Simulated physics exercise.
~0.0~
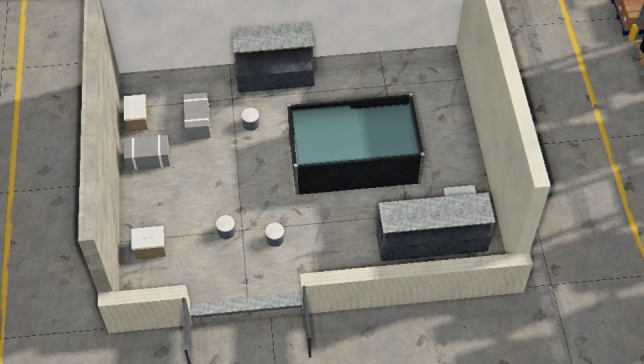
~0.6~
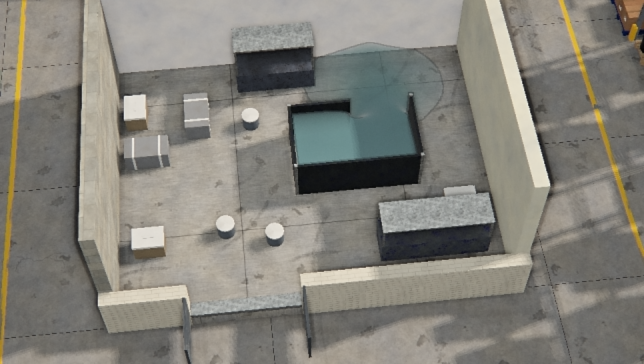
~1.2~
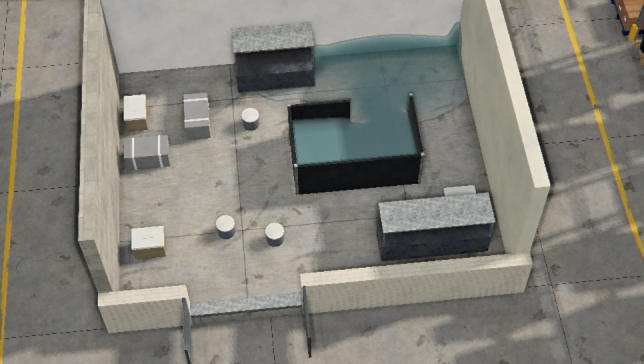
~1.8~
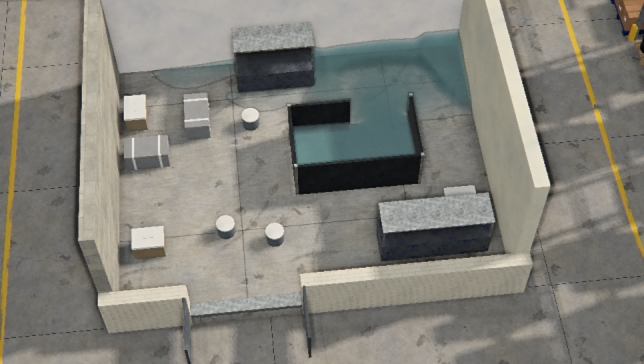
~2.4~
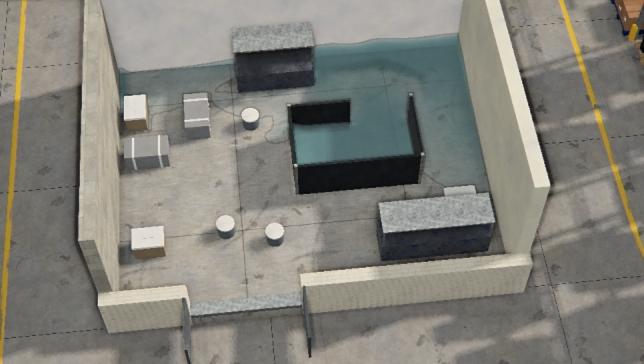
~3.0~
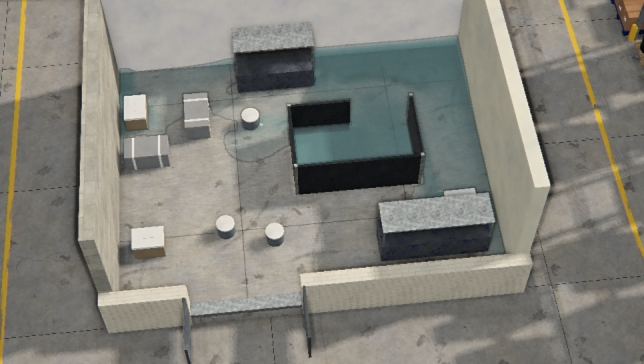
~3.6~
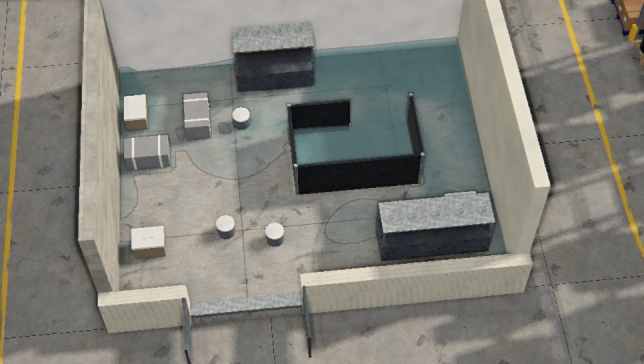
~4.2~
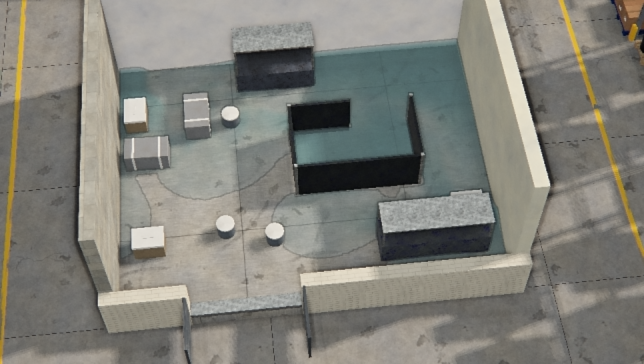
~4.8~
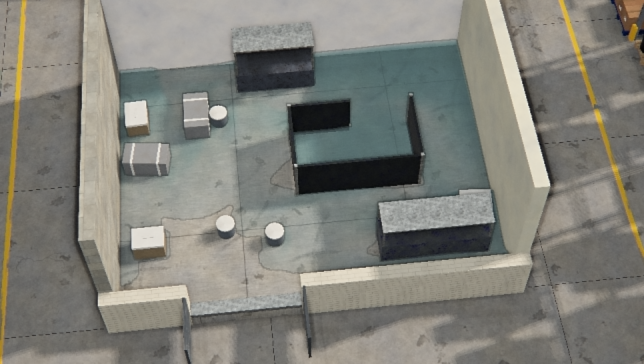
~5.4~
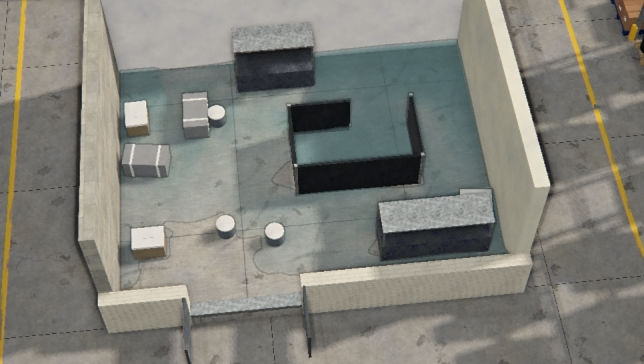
Water spilling from a dark tank's open back corner and spreading across a walled hall floor, nudging one white pail left against a grey trunk.
